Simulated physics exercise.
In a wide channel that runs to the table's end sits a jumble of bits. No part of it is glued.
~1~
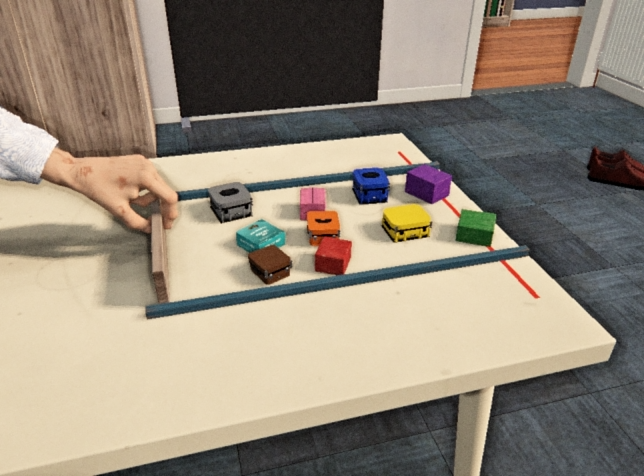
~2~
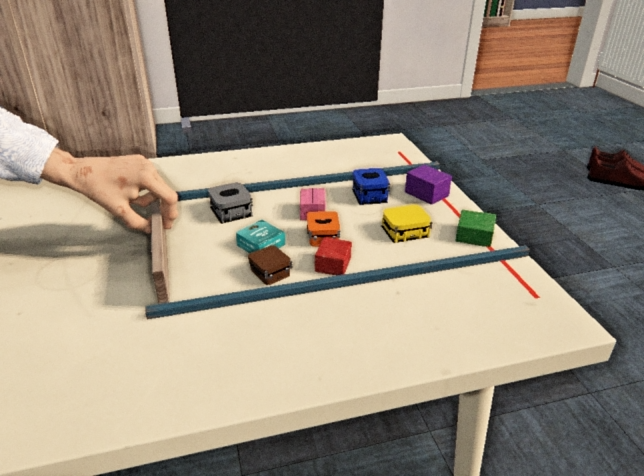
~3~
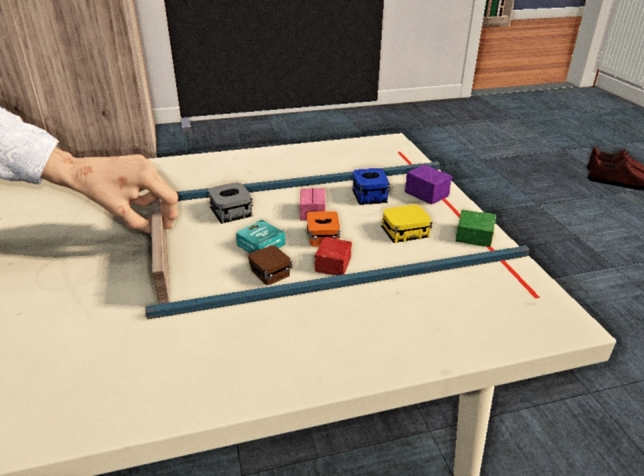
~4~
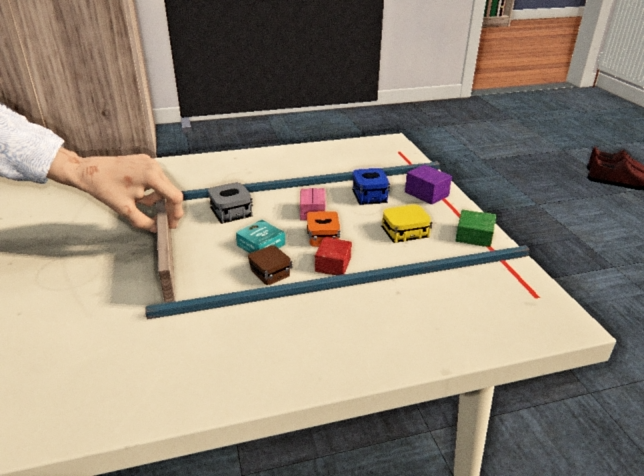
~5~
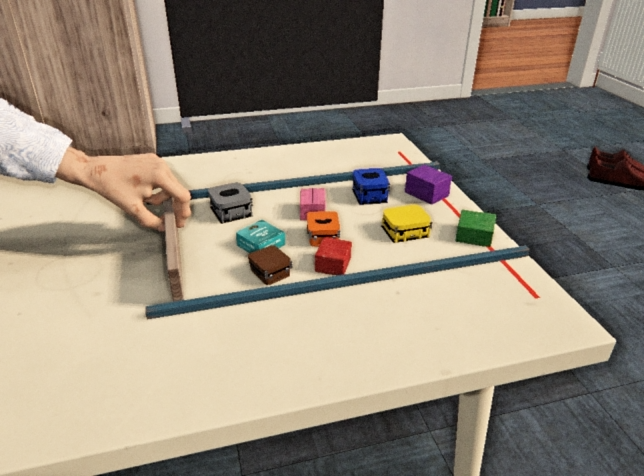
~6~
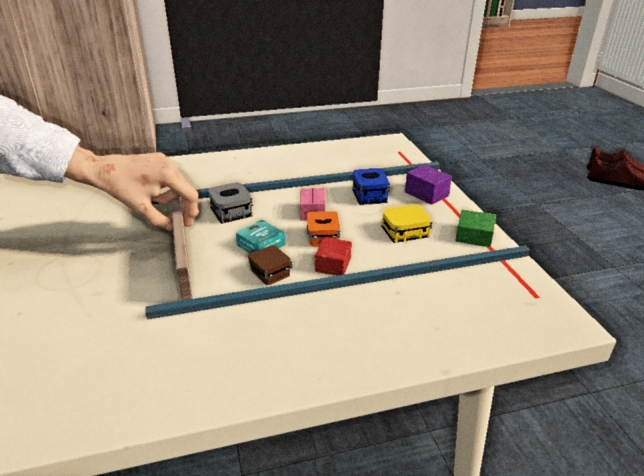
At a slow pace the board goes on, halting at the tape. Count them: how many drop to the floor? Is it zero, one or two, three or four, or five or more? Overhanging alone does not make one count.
The count that drops over the edge is at least five.
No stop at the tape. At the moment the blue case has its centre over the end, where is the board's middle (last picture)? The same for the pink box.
The middle is at (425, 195) when it's the blue case, and at (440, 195) when it's the pink box.
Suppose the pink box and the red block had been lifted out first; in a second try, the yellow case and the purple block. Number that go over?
Falls come to 5 the first time and 4 the other time.
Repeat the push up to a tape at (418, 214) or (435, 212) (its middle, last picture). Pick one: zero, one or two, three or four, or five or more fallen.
Either three or four, then either three or four.
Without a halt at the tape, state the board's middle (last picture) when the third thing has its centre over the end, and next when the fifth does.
At (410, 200) for the third, at (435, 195) for the fifth.
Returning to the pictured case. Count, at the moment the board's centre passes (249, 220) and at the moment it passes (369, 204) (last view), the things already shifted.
First 3, after that 10.
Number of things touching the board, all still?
It's touching 3 at the end.
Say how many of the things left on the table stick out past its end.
The answer comes to 2.
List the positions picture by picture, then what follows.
The first frame shows green block (476, 228); purple block (428, 184); yellow case (406, 224); board (159, 232); tape (453, 209).
The second frame shows purple block (428, 184); turquoise box (261, 239).
The third frame shows yellow case (406, 224); blue case (370, 186).
The fourth frame shows green block (476, 228); board (165, 231).
The fifth frame shows purple block (428, 184); grey case (230, 202).
The sixth frame shows green block (476, 228); purple block (428, 184); yellow case (406, 224); board (179, 229); tape (453, 209).
Soon after, none off yet; green block at rest near (476, 228); purple block at rest near (428, 184); yellow case at rest near (406, 224).
In the end, the number that fall off is five or more; gone, red block, orange case, pink box, blue case, yellow case, purple block and green block.
